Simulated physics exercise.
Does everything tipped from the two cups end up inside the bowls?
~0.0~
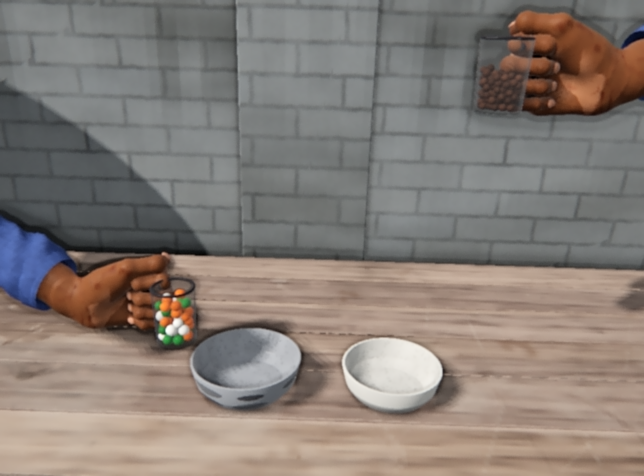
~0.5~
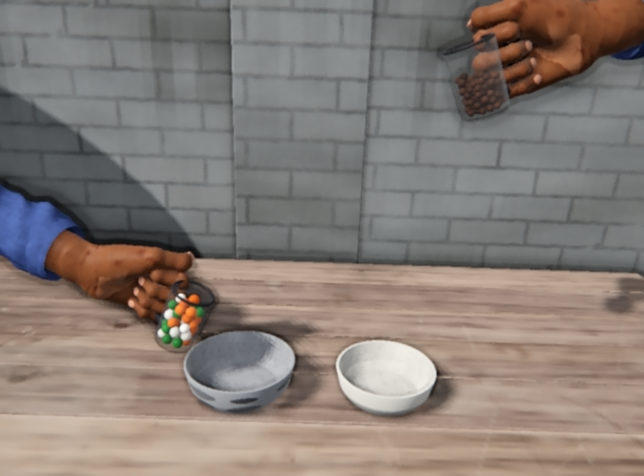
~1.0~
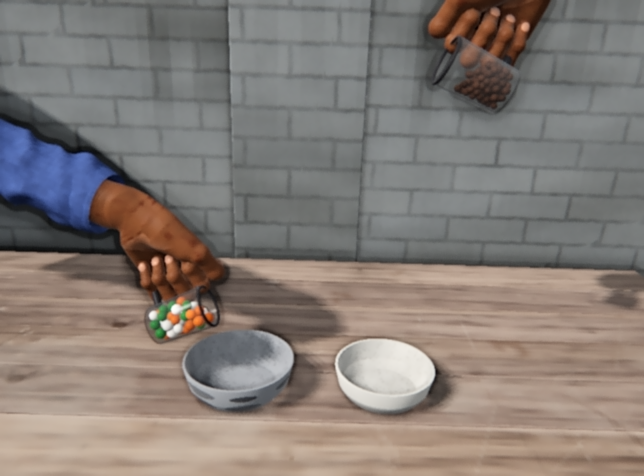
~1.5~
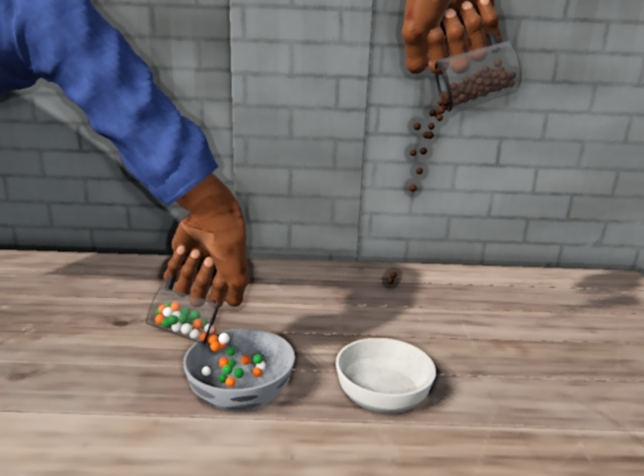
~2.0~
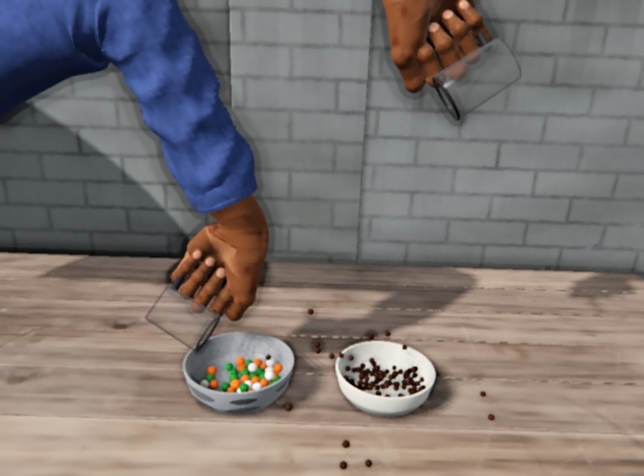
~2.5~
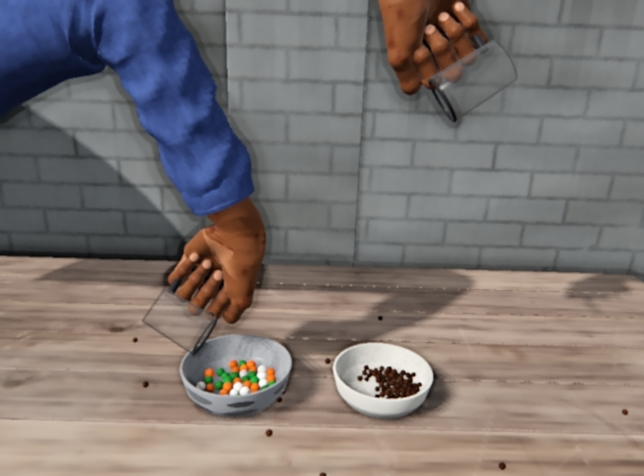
No. The left bowl keeps all of its colourful pieces, but some of the brown pieces poured from high up end up on the table outside the right bowl.
Two hands tip cups over bowls, filling the left neatly while some brown pieces scatter.
